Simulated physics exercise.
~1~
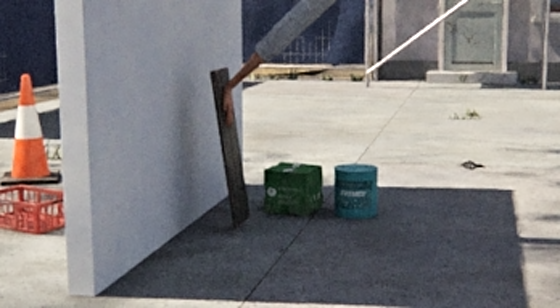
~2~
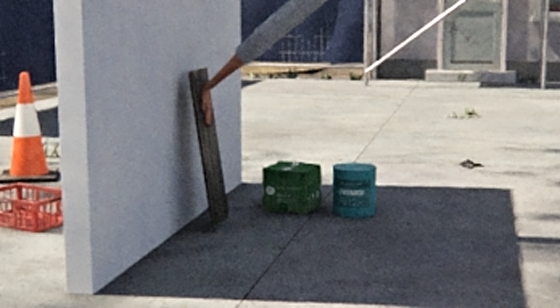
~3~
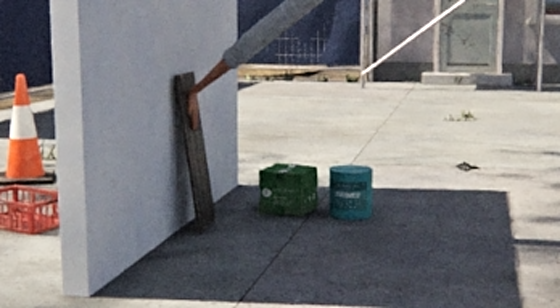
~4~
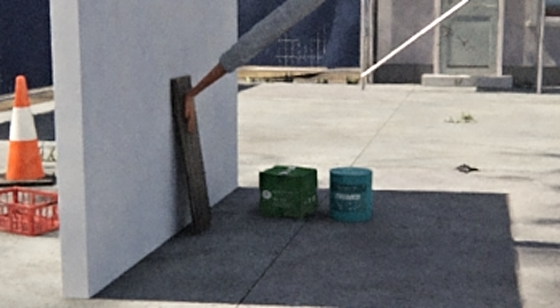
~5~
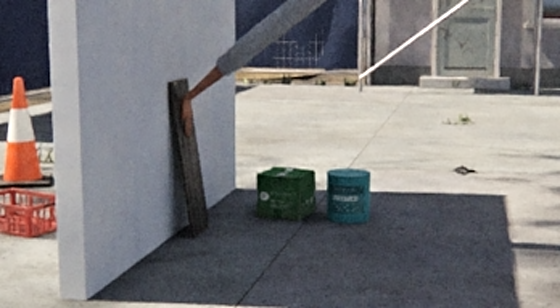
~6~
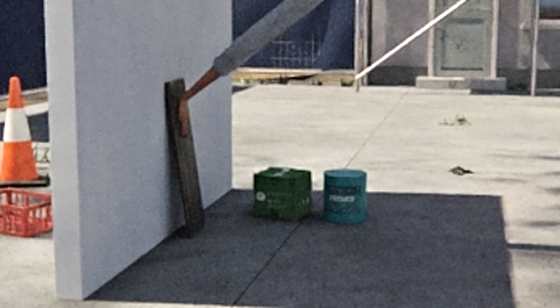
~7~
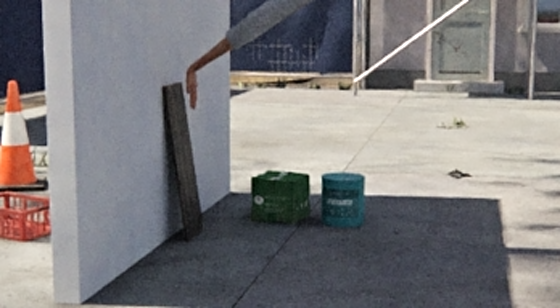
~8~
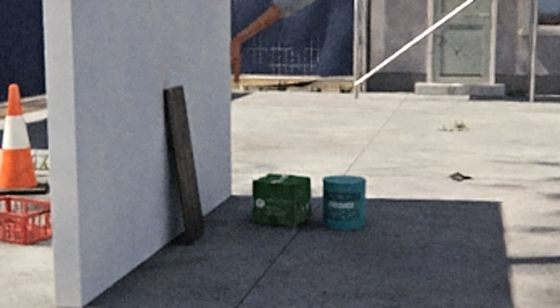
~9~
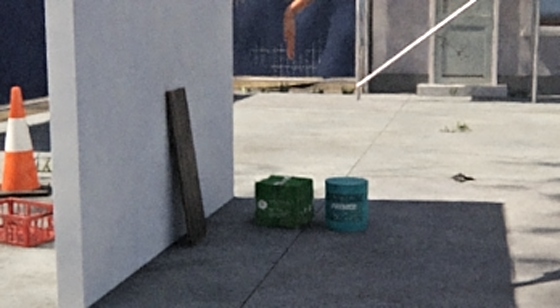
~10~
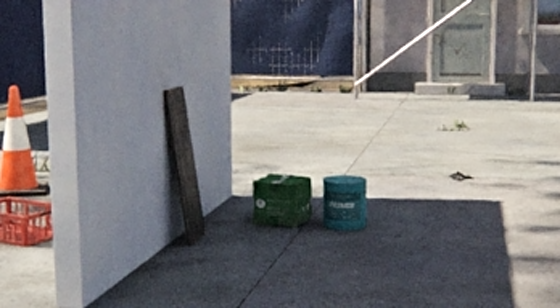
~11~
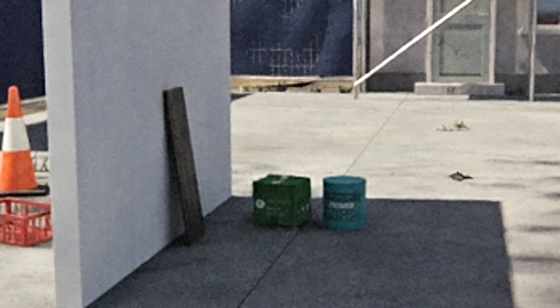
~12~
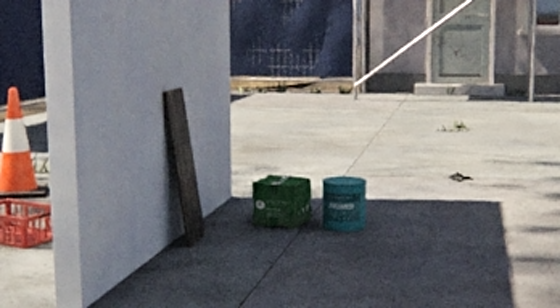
A dark board was held by a hand and shifted a little to the left until it leaned against a pale wall, near a green box and a turquoise pail. The hand then let go and drew away, and the board stayed leaning there.
